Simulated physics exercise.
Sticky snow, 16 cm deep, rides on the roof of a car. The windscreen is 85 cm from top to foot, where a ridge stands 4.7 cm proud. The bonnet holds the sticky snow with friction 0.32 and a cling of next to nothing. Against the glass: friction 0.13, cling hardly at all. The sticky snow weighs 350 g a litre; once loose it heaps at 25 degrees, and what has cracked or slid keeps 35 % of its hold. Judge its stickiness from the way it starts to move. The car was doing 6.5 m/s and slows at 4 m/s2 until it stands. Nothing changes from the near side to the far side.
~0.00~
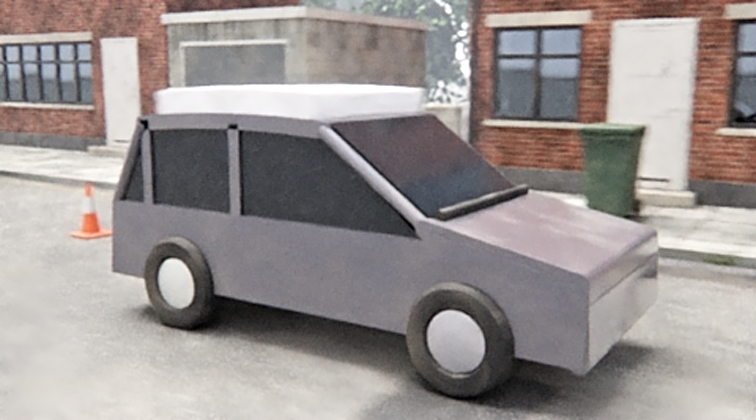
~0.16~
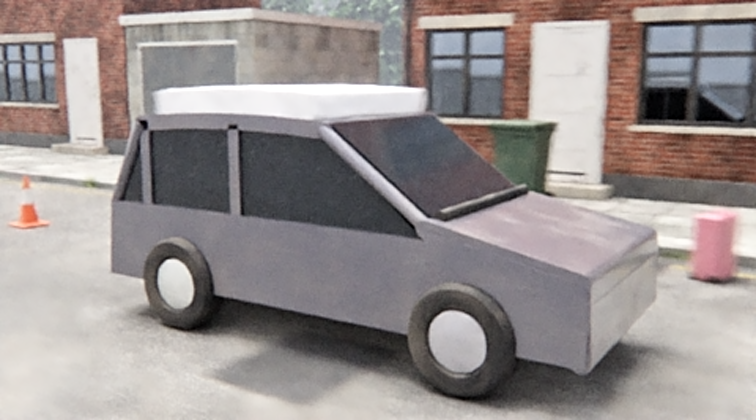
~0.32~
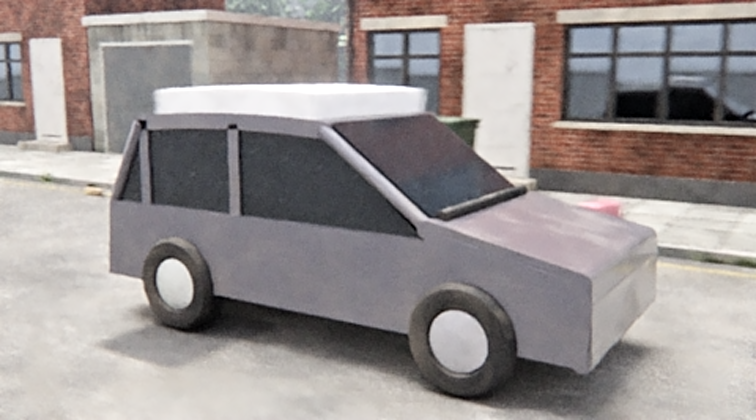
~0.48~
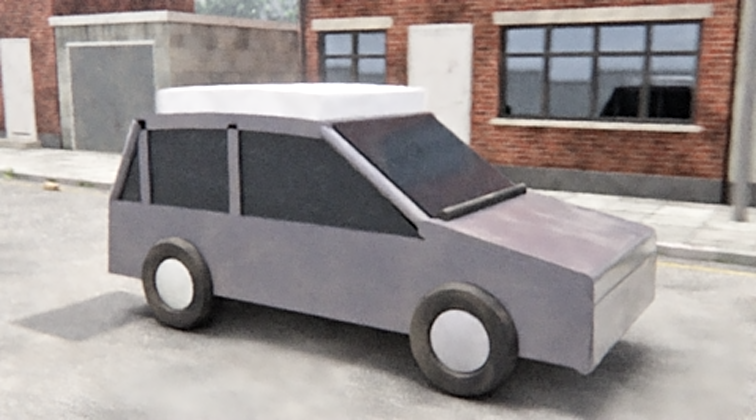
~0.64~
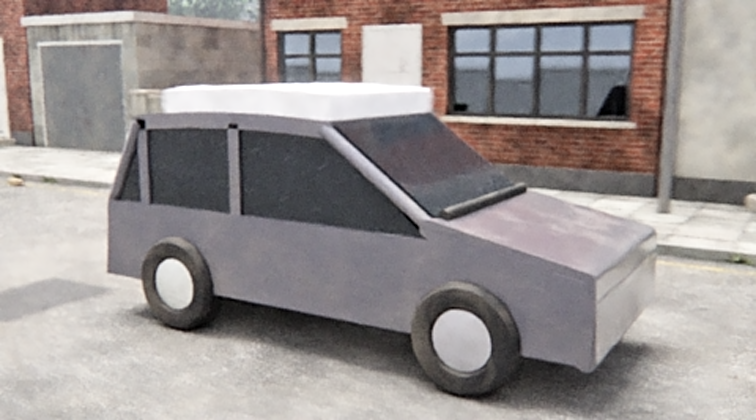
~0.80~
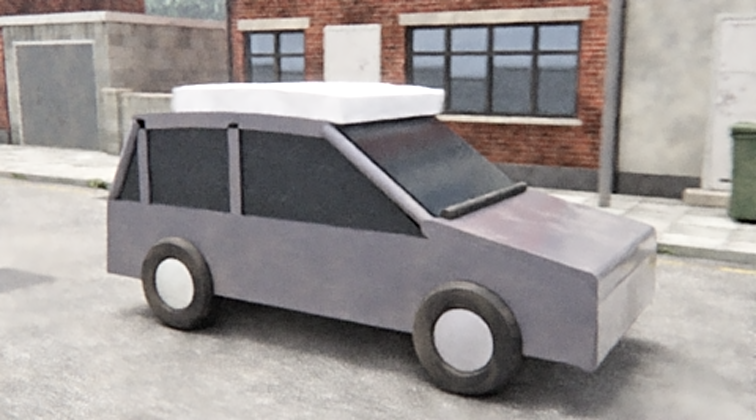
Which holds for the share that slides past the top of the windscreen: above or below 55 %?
Expect above 55 %.
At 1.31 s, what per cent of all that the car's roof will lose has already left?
Some 50 per cent.
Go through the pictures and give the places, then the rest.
Front end of the sticky snow at (314, 117), in the first frame.
Front end of the sticky snow at (314, 108), in the second frame.
Front end of the sticky snow at (315, 108), its middle shifted 6 mm, in the third frame.
Front end of the sticky snow at (319, 109), its middle shifted 3.1 cm, in the fourth frame.
Front end of the sticky snow at (328, 97), its middle shifted 8.3 cm, in the fifth frame.
Front end of the sticky snow at (342, 102), its middle shifted 17 cm, 7 % of it past the top of the windscreen, in one piece, in the sixth frame.
By 1.31 s, 51 % of the snow is on the roof, 42 % on the glass, 8 % on the bonnet and none has gone off the nose.
By 1.92 s, none of the snow is on the roof, 3 % on the glass, 79 % on the bonnet and 18 % has gone off the nose.
By 2.52 s, none of the snow is on the roof, 2 % on the glass, 27 % on the bonnet and 71 % has gone off the nose.
By 3.12 s, none of the snow is on the roof, 2 % on the glass, none on the bonnet and 97 % has gone off the nose.
By 3.22 s, at the end, none of the snow is on the roof, 2 % on the glass, none on the bonnet and 97 % has gone off the nose.
